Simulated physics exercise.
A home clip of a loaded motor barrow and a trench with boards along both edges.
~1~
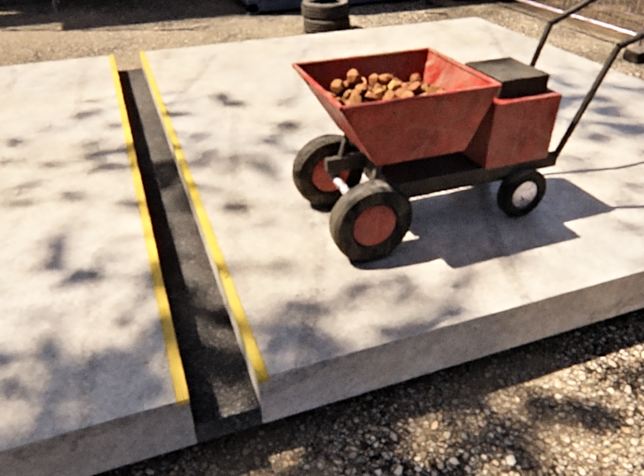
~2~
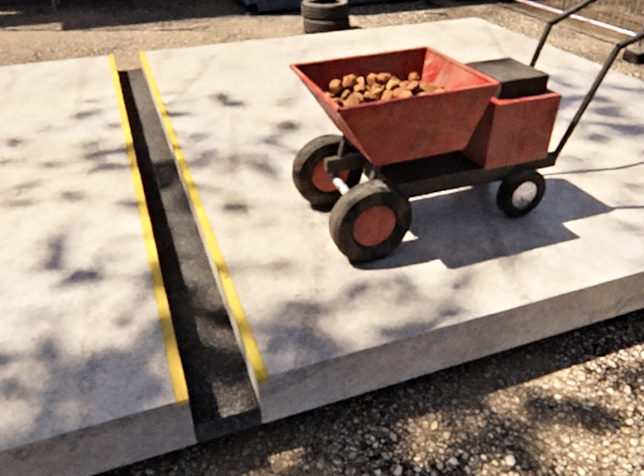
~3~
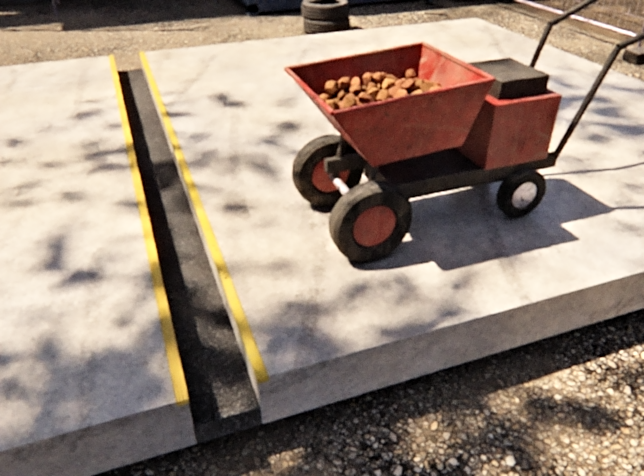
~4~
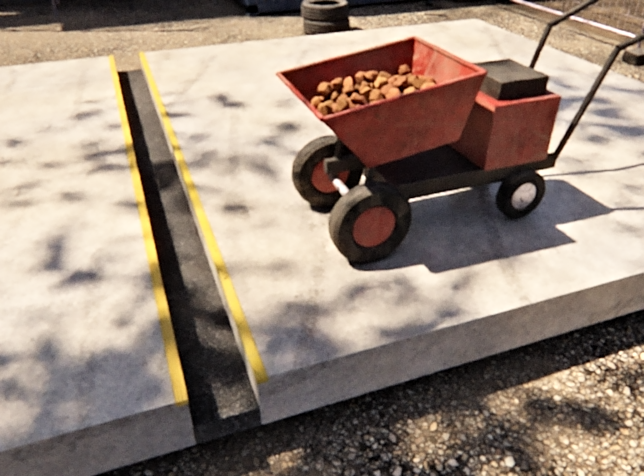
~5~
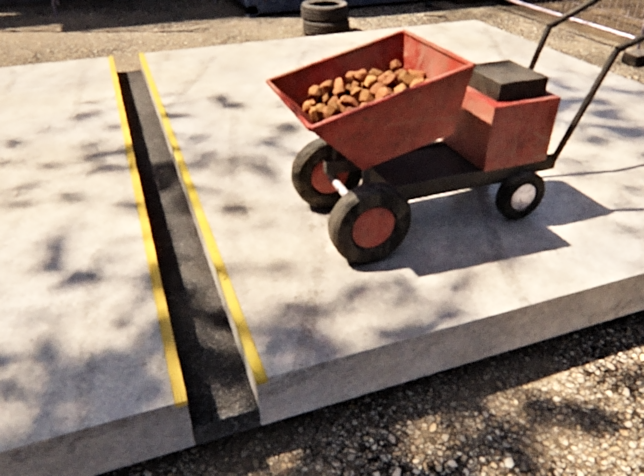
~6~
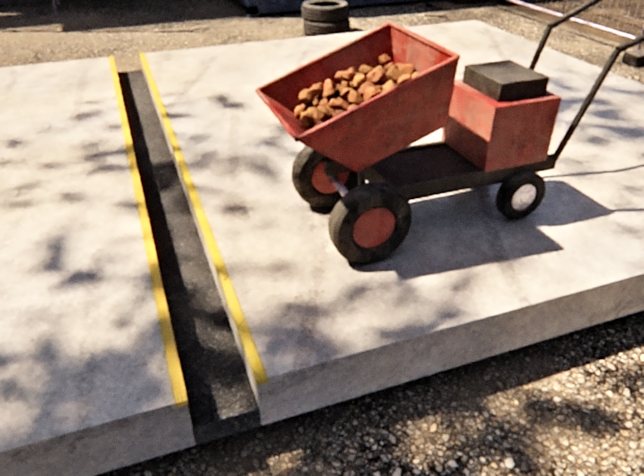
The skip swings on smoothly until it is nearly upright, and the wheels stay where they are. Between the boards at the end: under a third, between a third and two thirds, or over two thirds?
In the trench: More than two thirds.
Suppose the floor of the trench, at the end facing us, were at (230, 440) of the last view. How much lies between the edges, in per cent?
Roughly 90 in a hundred.
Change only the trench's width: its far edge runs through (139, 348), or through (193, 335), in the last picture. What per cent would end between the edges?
Near 80 % and 50 %.
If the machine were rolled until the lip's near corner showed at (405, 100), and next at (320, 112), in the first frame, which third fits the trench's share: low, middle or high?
At the first place below one third, at the second above two thirds.
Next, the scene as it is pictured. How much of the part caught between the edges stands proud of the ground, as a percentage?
About 15 per cent.
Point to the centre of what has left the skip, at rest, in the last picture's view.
Near (193, 269).
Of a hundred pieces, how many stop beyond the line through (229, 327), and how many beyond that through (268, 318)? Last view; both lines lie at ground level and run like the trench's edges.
Roughly 70 per cent, and 100 per cent.
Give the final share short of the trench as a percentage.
Some 20 per cent.
Soon, skip tipped steeply; all in the skip.
A while on, skip tipped right over; most in the skip; a stray few short of the trench; a small part in or heaped over the trench; a stray few falling.
Towards the end, skip tipped right over; a small part in the skip; a small part short of the trench; about two thirds in or heaped over the trench; a stray few beyond it.
Finally, skip tipped right over; a stray few in the skip; about a quarter short of the trench; most in or heaped over the trench; a stray few beyond it.
